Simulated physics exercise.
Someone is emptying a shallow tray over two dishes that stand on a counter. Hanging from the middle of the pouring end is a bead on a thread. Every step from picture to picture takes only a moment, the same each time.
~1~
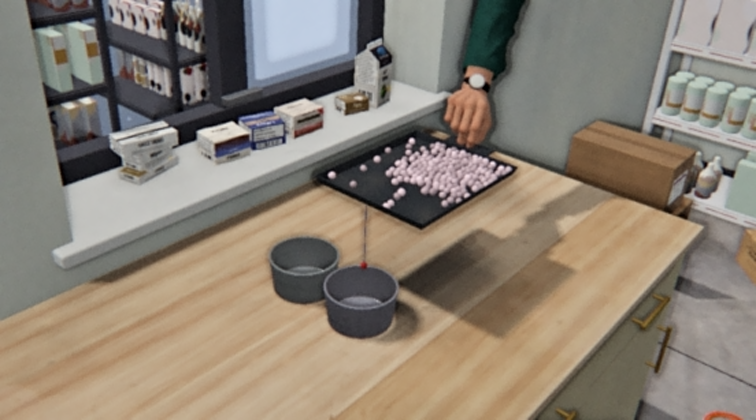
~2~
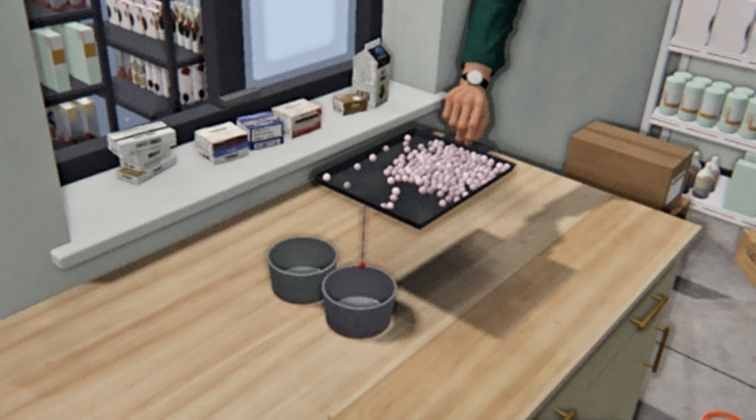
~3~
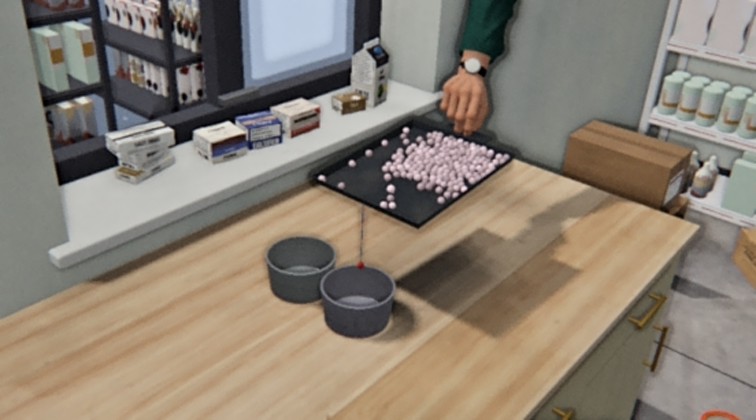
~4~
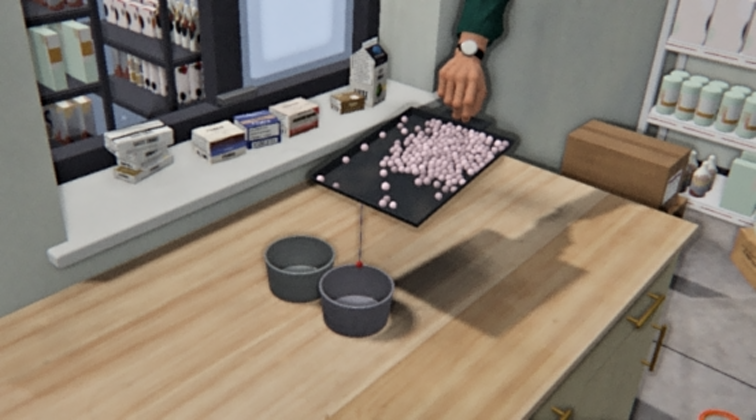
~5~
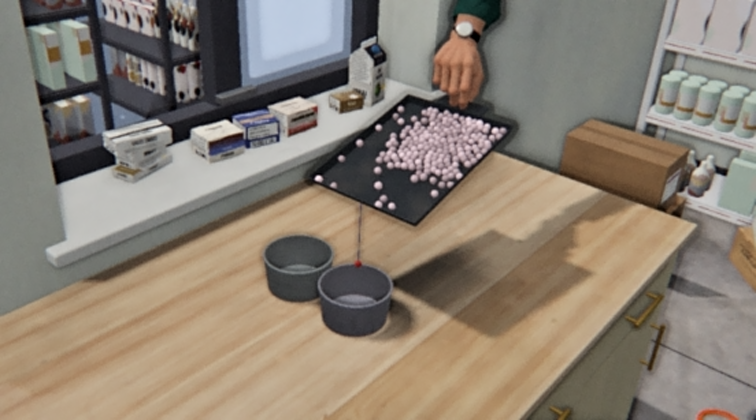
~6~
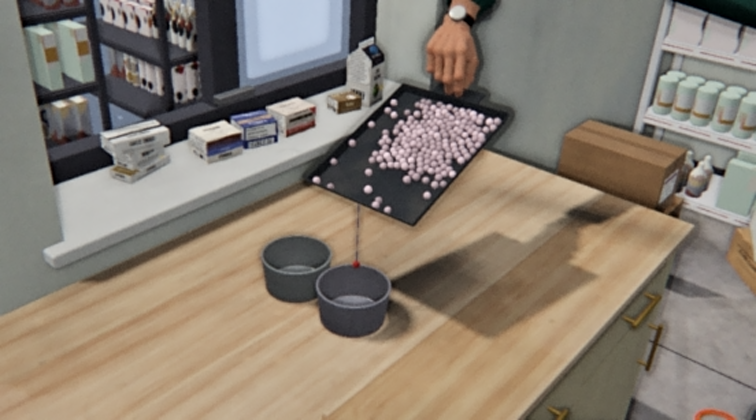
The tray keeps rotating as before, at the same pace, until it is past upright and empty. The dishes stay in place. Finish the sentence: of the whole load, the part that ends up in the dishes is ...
... less than half.
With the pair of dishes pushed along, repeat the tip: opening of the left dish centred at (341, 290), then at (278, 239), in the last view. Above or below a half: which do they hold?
The first time it's lower than half, the second time lower than half.
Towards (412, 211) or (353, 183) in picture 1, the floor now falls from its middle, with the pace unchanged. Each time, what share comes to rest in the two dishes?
Around 10 per cent first, around 80 per cent next.
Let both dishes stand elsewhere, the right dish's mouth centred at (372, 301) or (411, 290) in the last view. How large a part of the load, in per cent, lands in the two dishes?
Roughly 50 per cent, and 0 per cent.
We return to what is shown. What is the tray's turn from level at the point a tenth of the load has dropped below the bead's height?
Roughly 65°.
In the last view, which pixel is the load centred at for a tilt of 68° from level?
Around (322, 248).
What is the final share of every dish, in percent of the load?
Per hundred pieces, the left dish ends with about 20 and the right dish with about 10.
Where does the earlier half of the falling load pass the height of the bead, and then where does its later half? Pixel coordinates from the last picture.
Points: About (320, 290), then about (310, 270).
Just after the last frame, tray tipped steeply; roughly a quarter on the tray; just a few in the right dish; about a tenth in the left dish; roughly a quarter outside both; roughly half in the air.
A moment on, tray tipped past a quarter turn; about a tenth in the right dish; roughly a quarter in the left dish; roughly two thirds outside both; just a few in the air.
Further on, tray tipped past a quarter turn; about a tenth in the right dish; roughly a quarter in the left dish; roughly two thirds outside both.
When it is over, tray tipped past a quarter turn; about a tenth in the right dish; roughly a quarter in the left dish; roughly two thirds outside both.
